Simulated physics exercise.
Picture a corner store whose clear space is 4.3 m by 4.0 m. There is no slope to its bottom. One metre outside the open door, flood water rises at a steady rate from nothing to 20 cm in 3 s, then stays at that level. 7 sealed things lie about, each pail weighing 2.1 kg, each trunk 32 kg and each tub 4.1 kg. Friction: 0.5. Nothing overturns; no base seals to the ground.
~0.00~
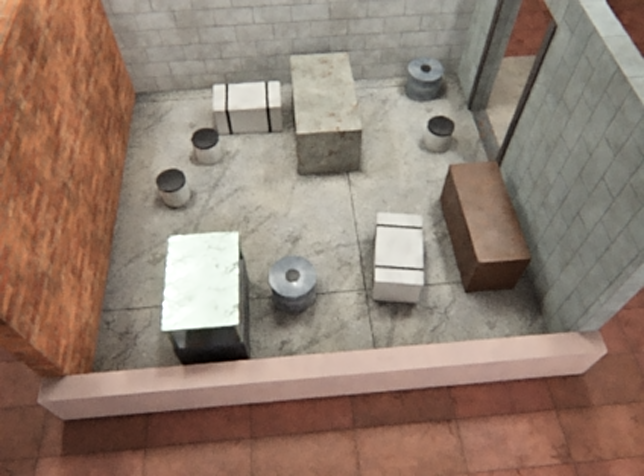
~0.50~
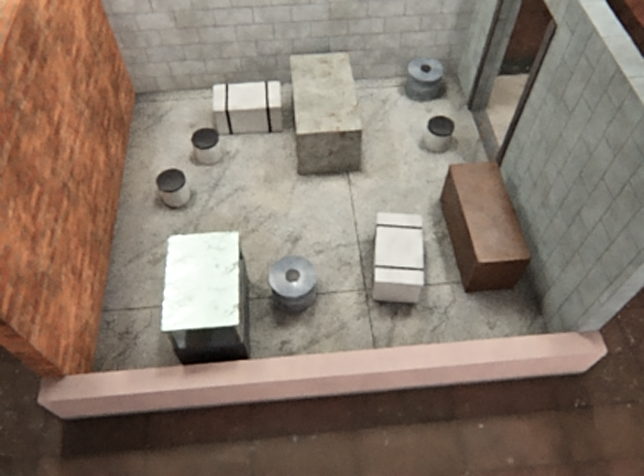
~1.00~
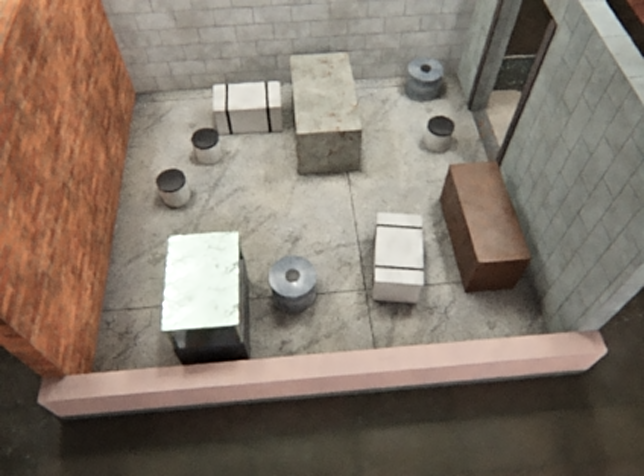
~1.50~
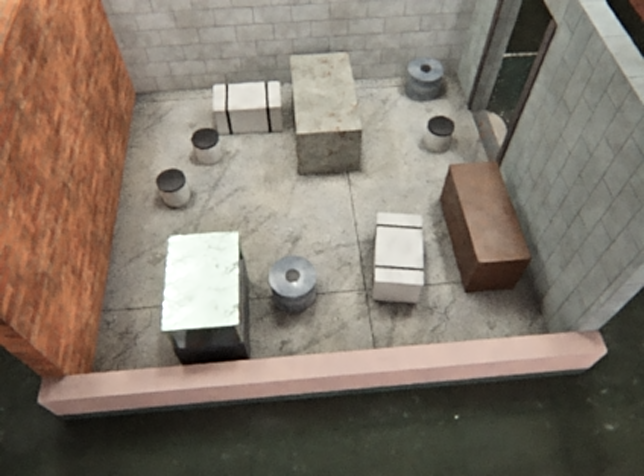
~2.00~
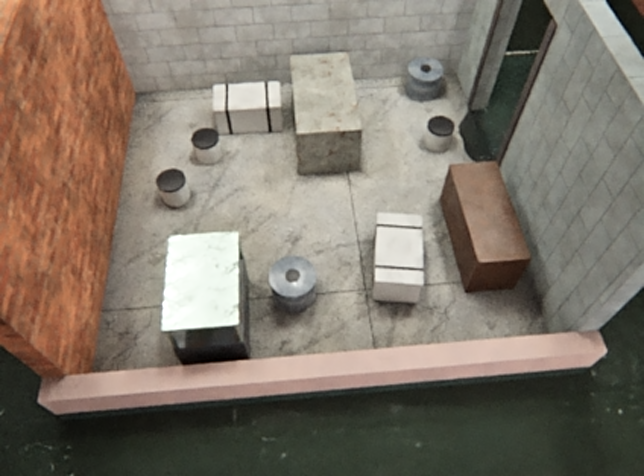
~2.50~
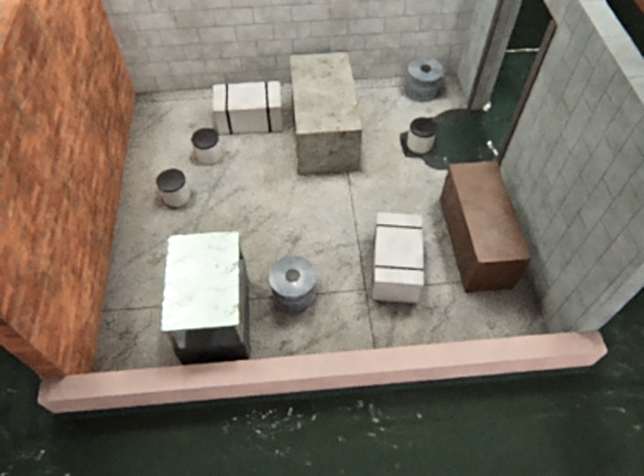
A small store with a flat grey floor, brick at left and pale block walls behind and at right, is seen from above through its open front. White banded trunks, grey, brown and pale-topped blocks, round grey tubs and dark-topped white pails stand about. Dark green water covers the red tiles outside, then spreads in through the right doorway, and the nearest pail shifts slightly left, while the camera stays still.
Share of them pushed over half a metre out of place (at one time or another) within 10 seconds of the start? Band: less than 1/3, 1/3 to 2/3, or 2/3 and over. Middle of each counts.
Band: 1/3 to 2/3.
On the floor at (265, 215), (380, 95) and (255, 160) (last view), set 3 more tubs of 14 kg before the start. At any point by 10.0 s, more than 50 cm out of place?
Well, it goes below, above, below.
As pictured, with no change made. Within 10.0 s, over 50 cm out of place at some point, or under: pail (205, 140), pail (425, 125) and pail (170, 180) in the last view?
Taking them in that order, the first is beyond the limit, the second beyond the limit and the third within the limit.
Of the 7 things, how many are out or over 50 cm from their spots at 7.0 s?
3 of them.
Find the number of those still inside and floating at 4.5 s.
At that moment it comes to 1.
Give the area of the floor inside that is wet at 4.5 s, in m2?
The covered patch comes to about 6.0 m2.
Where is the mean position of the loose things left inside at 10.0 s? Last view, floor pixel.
It sits at about (304, 205).
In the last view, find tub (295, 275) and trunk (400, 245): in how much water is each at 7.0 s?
Some 7 cm at the first, some 3 cm at the second.
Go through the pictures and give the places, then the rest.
In the first frame, a pail at (441, 125) rests on the ground; a pail at (205, 138), on the bottom; water covers 0.0 m2; 0 of 7 have shifted.
In the second frame, a pail at (441, 125) rests on the ground; a pail at (205, 138) rests on the ground; water covers 0.0 m2; 0 of 7 have shifted.
In the third frame, a pail at (441, 125) rests on the ground; a pail at (205, 138), on the bottom; 0.0 m2 under water; 0 of 7 have shifted.
In the fourth frame, a pail at (441, 125), on the bottom; a pail at (205, 138) rests on the ground; water covers 0.0 m2; 0 of 7 have shifted.
In the fifth frame, a pail at (441, 125), on the bottom; a pail at (205, 138) rests on the ground; 0.2 m2 under water; 0 of 7 have shifted.
In the sixth frame, a pail at (424, 126), on the bottom, 21 cm from its start; a pail at (205, 138), on the bottom; water covers 0.7 m2; 1 of 7 have shifted.
After 3.5 s 1 of 7 are over 50 cm from their spots; 1 afloat.
After 4.5 s 1 of 7 are over 50 cm from their spots; 1 afloat.
After 7.0 s 3 of 7 are over 50 cm from their spots; 3 afloat.
After 10.0 s 3 of 7 are over 50 cm from their spots, and 4 have been at some point; 5 afloat.
